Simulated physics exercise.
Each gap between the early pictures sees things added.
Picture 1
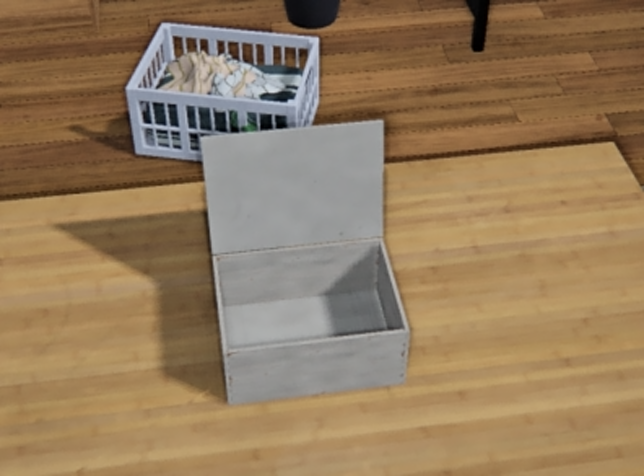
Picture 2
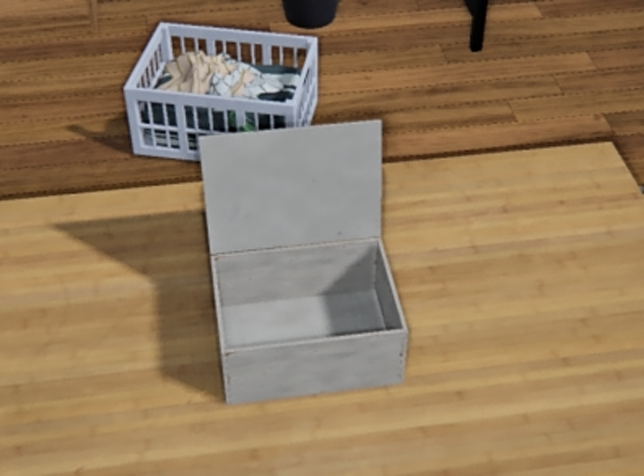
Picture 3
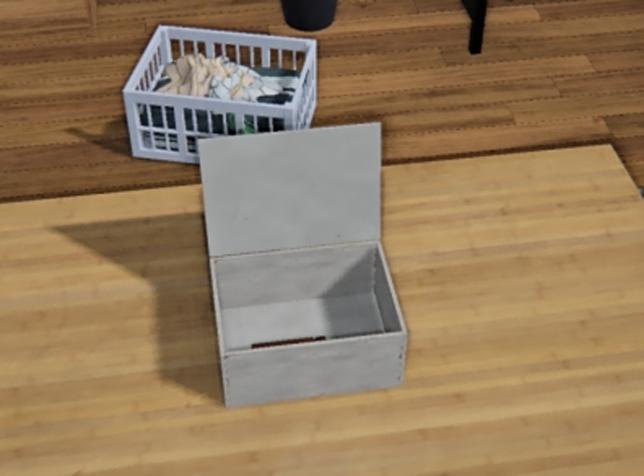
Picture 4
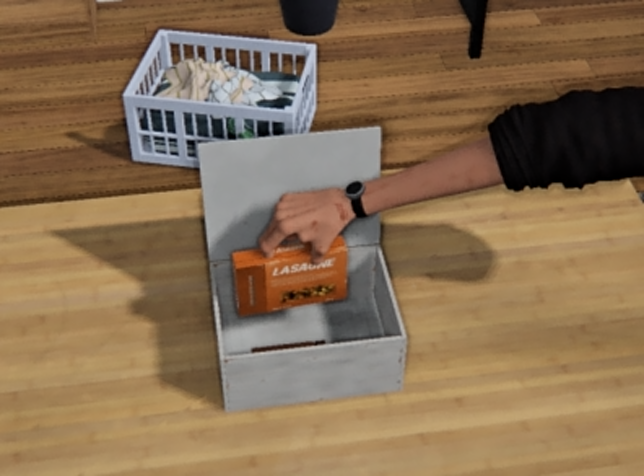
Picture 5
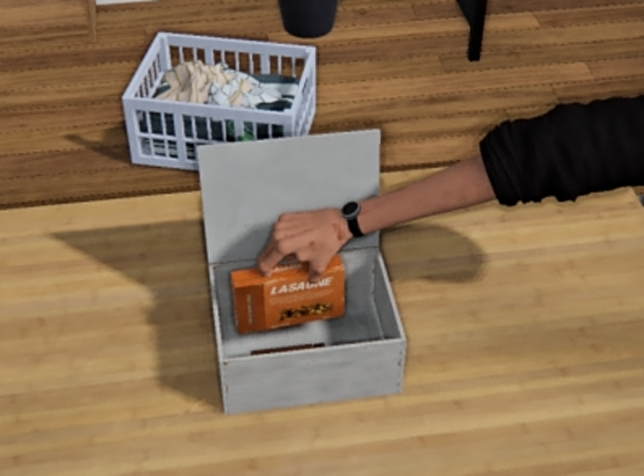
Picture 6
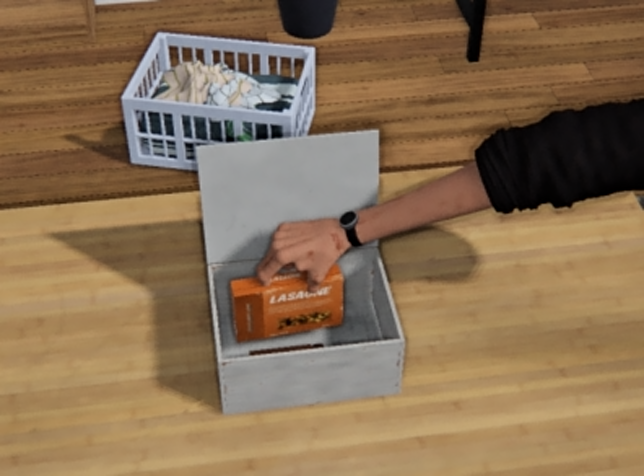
A hand in a black sleeve lowering an orange lasagne packet into an open grey box, after a dark item appears inside.
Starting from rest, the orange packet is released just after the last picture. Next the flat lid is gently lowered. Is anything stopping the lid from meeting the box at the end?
No, the lid closes.
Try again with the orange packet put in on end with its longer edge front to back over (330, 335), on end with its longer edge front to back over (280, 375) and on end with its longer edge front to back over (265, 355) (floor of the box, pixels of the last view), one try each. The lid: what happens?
The first time the lid can't shut, the second time it can't shut, and the third time it can't shut.
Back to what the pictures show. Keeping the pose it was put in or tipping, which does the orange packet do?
Observation: It keeps the set orientation.
Then, 1.30 s on from there, lid 78° above the rim; orange packet shifted a little near (288, 323).
Then, 1.90 s on from there, lid 38° above the rim; orange packet shifted a little near (288, 323).
In the end, lid shut; moved from the start, orange packet; brown shaker unmoved. At the end, from the last picture's camera, orange packet near (288, 323).
